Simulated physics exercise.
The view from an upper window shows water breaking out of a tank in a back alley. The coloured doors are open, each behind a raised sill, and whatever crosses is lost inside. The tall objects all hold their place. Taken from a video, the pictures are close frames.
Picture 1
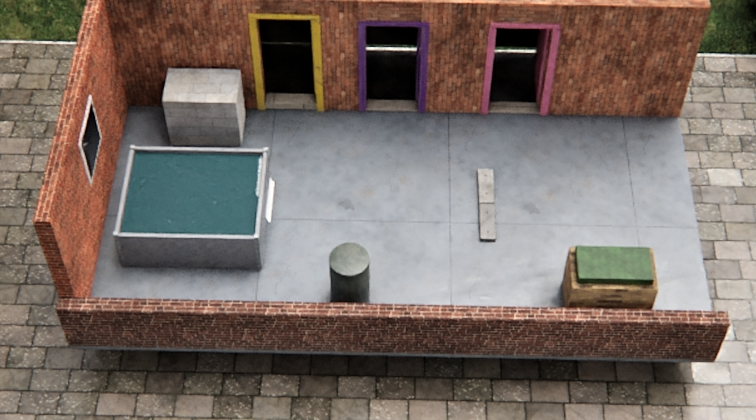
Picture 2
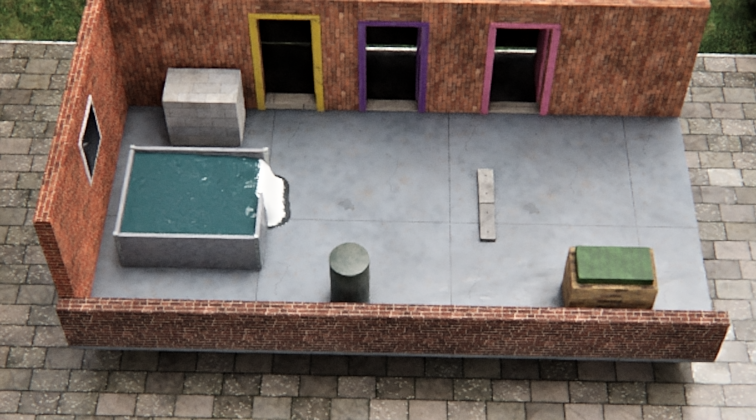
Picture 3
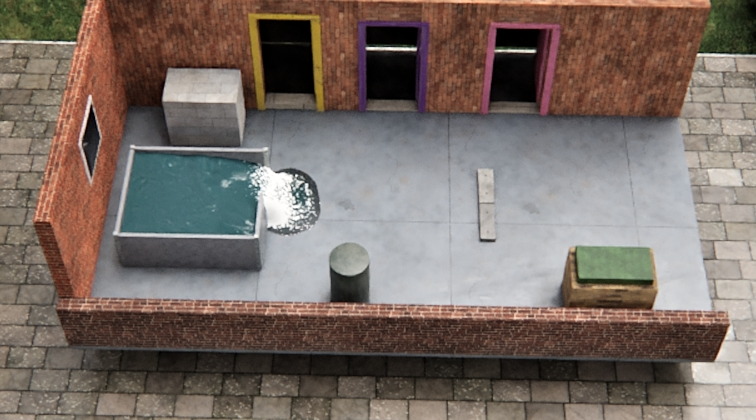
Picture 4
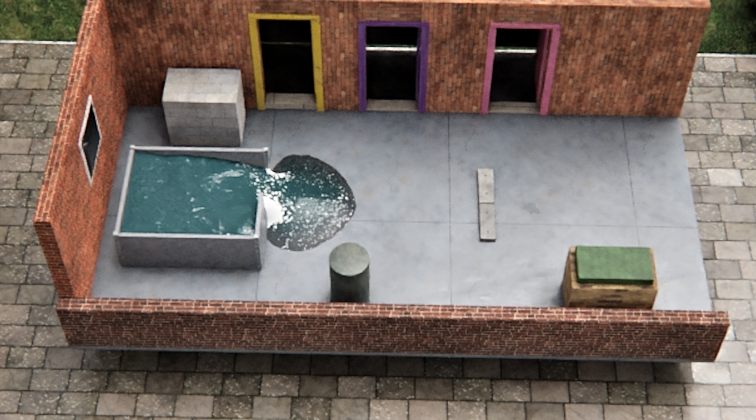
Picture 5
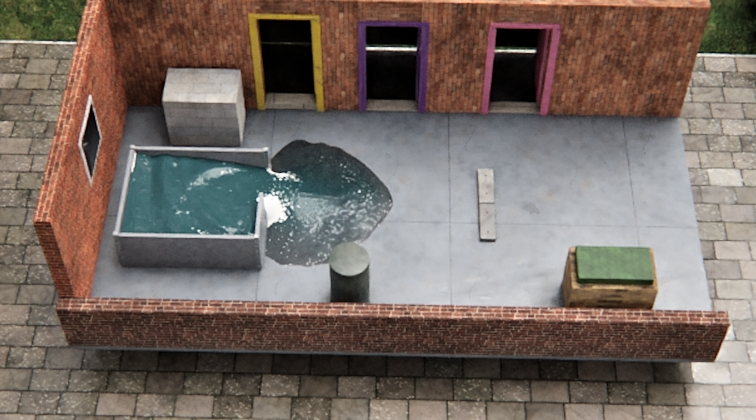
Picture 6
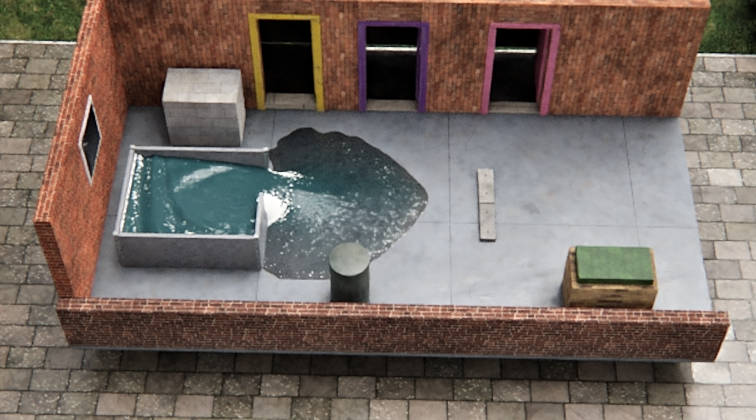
In the video, water bursts through a gap in the right side of an open tank in a brick-walled yard and spreads rightward across the grey floor in a widening pool, reaching around a dark green cylinder.
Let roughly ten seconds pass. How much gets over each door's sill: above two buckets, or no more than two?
In the end the yellow door does not pass two buckets. The pink door passes two buckets. The purple door passes two buckets.
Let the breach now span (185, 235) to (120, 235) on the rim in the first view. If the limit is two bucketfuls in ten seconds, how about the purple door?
My reading: Purple door passes that mark.
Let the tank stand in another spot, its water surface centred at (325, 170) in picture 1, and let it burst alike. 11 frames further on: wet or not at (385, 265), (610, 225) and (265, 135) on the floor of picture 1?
Result: Spared; inundated; spared.
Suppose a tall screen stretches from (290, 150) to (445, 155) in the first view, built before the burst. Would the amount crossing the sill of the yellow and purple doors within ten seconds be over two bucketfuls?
Reading it off, the yellow door comes in lower and the purple door comes in lower.
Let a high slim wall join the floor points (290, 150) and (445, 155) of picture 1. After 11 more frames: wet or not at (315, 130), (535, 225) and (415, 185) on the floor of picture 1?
Untouched; submerged; submerged.
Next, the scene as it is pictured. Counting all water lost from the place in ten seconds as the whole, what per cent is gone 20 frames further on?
Close to 20 per cent.
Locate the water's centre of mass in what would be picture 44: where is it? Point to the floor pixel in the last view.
The water's middle lies around (370, 218).
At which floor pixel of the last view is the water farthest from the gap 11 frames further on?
About at (609, 130).
A moment on, water covers 35 % of the floor; the yellow door wet at the sill, nothing in, the pink door not reached, the purple door wet at the sill, nothing in.
Next, water covers 55 % of the floor; the yellow door wet at the sill, nothing in, the pink door under two buckets in, the purple door over two buckets in.
Then, water covers 70 % of the floor; the yellow door wet at the sill, nothing in, the pink door under two buckets in, the purple door over two buckets in.
Later, water covers 70 % of the floor; the yellow door wet at the sill, nothing in, the pink door over two buckets in, the purple door far over two buckets in.
In the end, water covers 75 % of the floor; the yellow door wet at the sill, nothing in, the pink door over two buckets in, the purple door far over two buckets in.
